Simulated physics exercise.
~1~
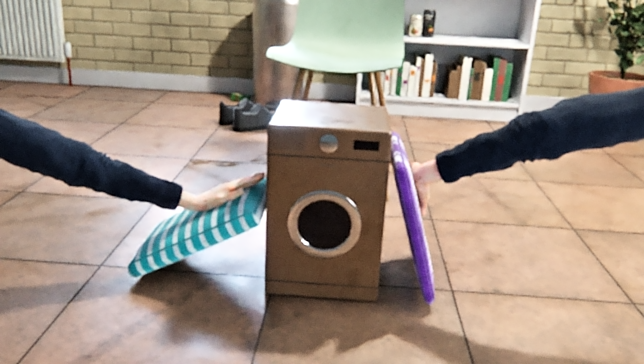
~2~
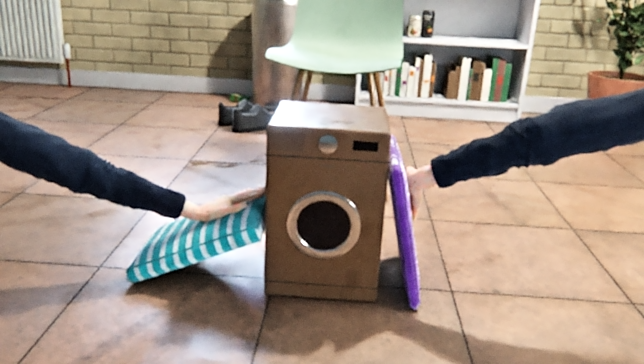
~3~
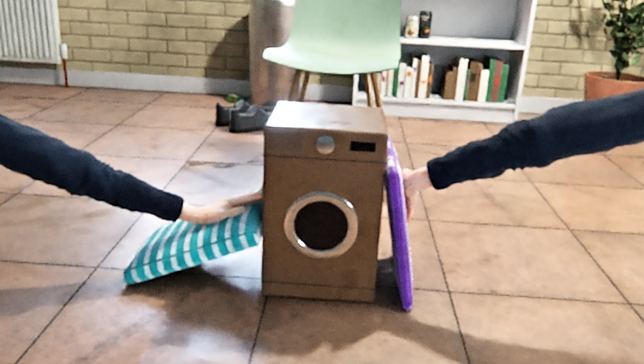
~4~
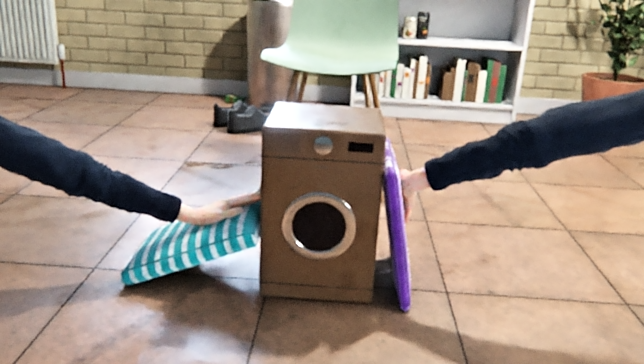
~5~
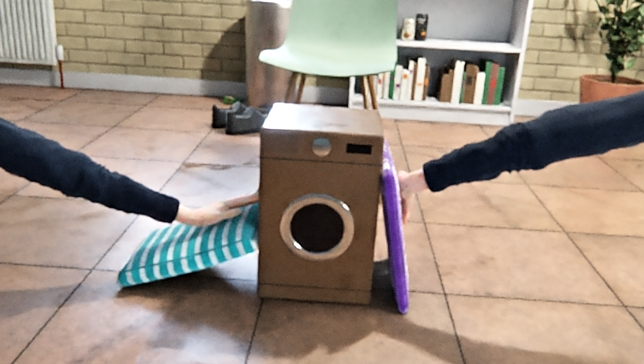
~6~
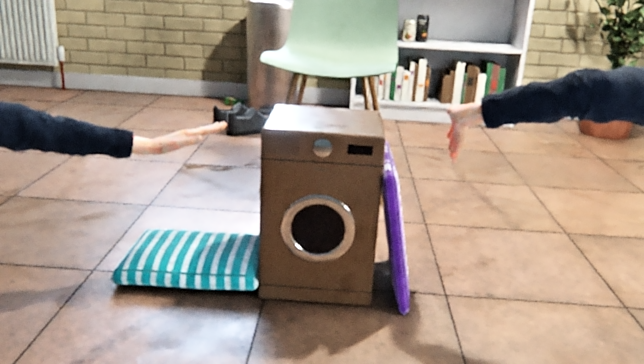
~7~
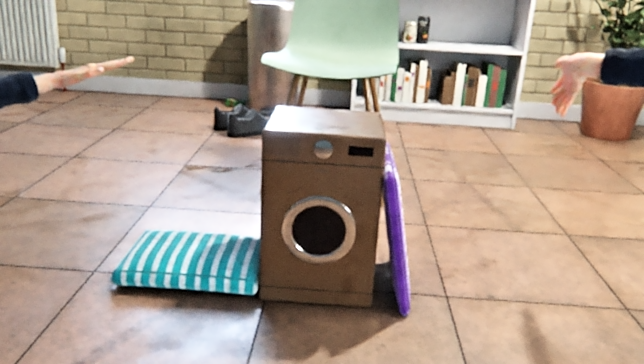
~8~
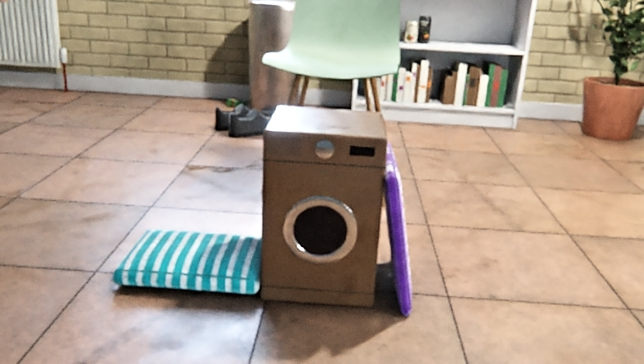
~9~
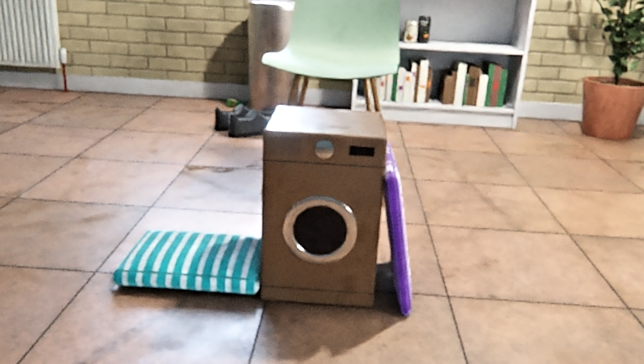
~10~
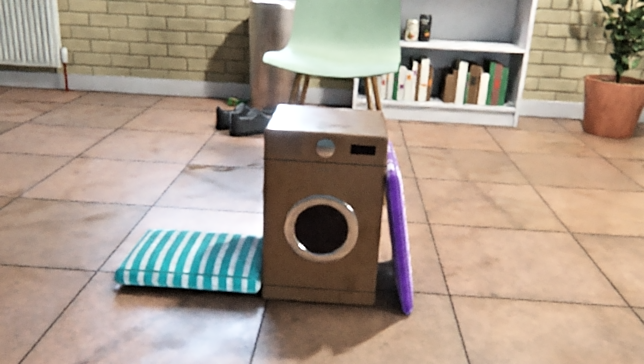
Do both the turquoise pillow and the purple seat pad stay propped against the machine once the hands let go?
No, only the purple seat pad stays leaning against the machine. The turquoise pillow slumps down and ends up flat on the floor.
Two hands letting go of cushions set against a brown machine, the turquoise pillow dropping flat and the purple pad staying propped.
